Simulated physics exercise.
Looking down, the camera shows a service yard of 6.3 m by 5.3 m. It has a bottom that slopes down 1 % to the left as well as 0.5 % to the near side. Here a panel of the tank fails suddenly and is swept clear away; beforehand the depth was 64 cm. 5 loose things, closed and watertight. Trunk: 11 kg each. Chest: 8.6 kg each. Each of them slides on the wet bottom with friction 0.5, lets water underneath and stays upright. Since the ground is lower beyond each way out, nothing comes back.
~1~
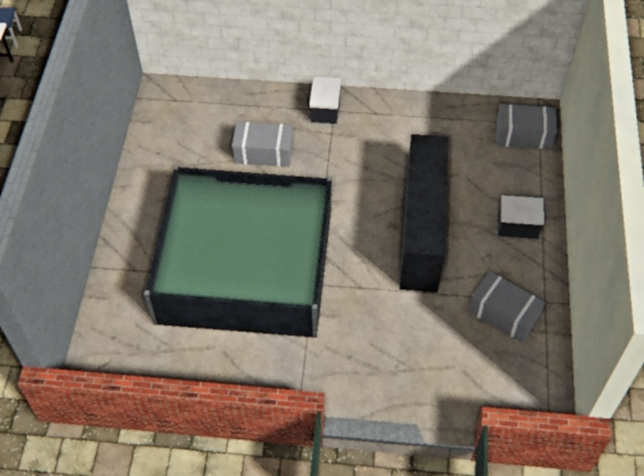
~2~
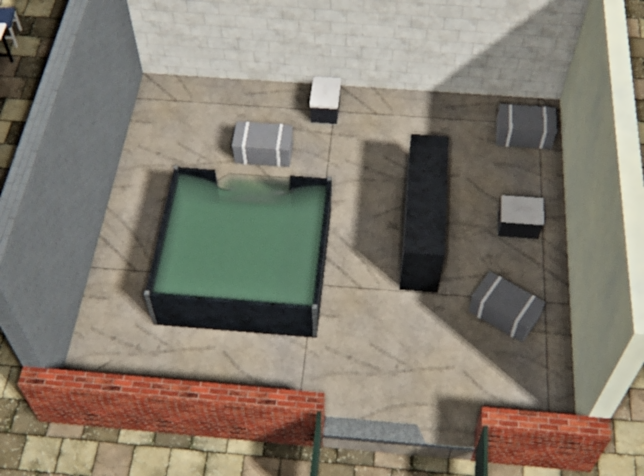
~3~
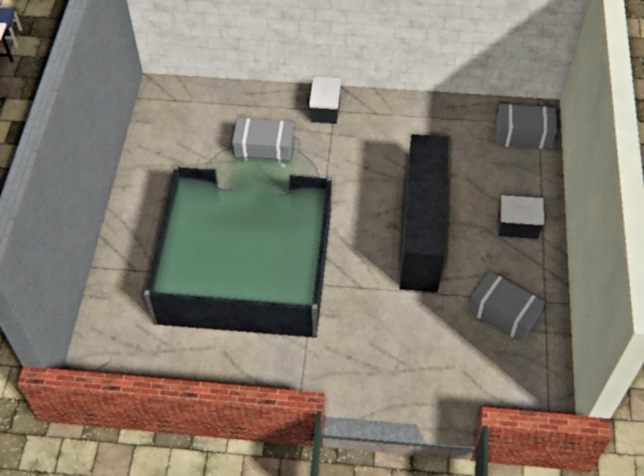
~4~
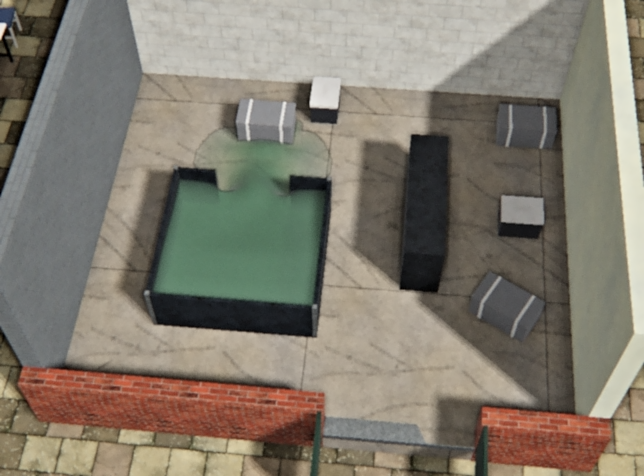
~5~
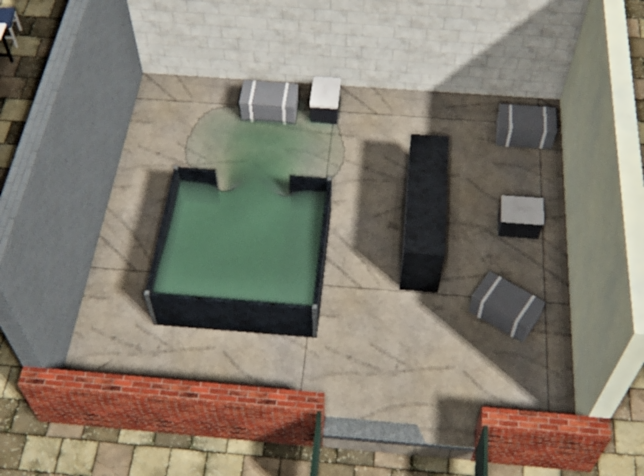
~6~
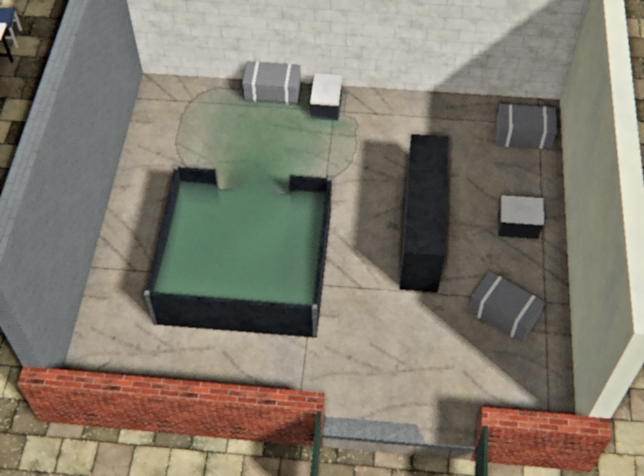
In a walled service yard seen from above, the middle of a tank's far panel gives way and green water spreads out over the paving, pushing a grey, white-banded trunk toward the back wall before a small white-topped chest shifts slightly.
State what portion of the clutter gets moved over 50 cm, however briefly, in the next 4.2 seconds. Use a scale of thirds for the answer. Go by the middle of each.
On that scale: Two thirds or more.
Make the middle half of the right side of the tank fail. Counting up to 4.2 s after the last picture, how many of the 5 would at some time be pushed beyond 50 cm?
3.
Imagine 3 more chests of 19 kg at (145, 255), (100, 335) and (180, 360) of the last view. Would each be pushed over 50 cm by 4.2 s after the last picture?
Order as listed: Beyond half a metre / beyond half a metre / inside half a metre.
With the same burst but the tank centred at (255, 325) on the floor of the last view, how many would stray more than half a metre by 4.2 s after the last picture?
Result: 4.
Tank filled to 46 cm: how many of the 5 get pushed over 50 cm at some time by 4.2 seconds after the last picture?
The count would be 3.
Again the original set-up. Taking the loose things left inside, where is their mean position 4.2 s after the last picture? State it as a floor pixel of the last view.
That lands at roughly (451, 231).
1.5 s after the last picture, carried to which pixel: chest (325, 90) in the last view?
Around (415, 87).
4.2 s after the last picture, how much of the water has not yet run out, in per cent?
About 100 in a hundred parts of the water.
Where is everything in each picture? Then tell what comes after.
In the first frame, a trunk at (263, 135) rests on the ground; a chest at (326, 91) rests on the ground; water covers 3.8 m2; 0 of 5 have shifted.
In the second frame, a trunk at (263, 135), on the bottom; a chest at (326, 91) rests on the ground; 4.4 m2 under water; 0 of 5 have shifted.
In the third frame, a trunk at (263, 132) rests on the ground, 6 cm from its start; a chest at (326, 91), on the bottom; 5.0 m2 under water; 1 of 5 have shifted.
In the fourth frame, a trunk at (266, 113) rests on the ground, 39 cm from its start; a chest at (326, 91), on the bottom; water covers 5.9 m2; 1 of 5 have shifted.
In the fifth frame, a trunk at (269, 93), on the bottom, 77 cm from its start; a chest at (326, 91), on the bottom; 6.9 m2 under water; 1 of 5 have shifted.
In the sixth frame, a trunk at (272, 74), on the bottom, 116 cm from its start; a chest at (327, 88) rests on the ground, 6 cm from its start; water covers 8.0 m2; 2 of 5 have shifted.
Then, 0.4 s after the last picture 1 of 5 are over 50 cm from their spots; 2 afloat.
Then, 1.5 s after the last picture 2 of 5 are over 50 cm from their spots; 2 afloat.
Then, 2.8 s after the last picture 3 of 5 are over 50 cm from their spots; 3 afloat.
Then, 4.2 s after the last picture 4 of 5 are over 50 cm from their spots, and 4 have been at some point; 3 afloat.
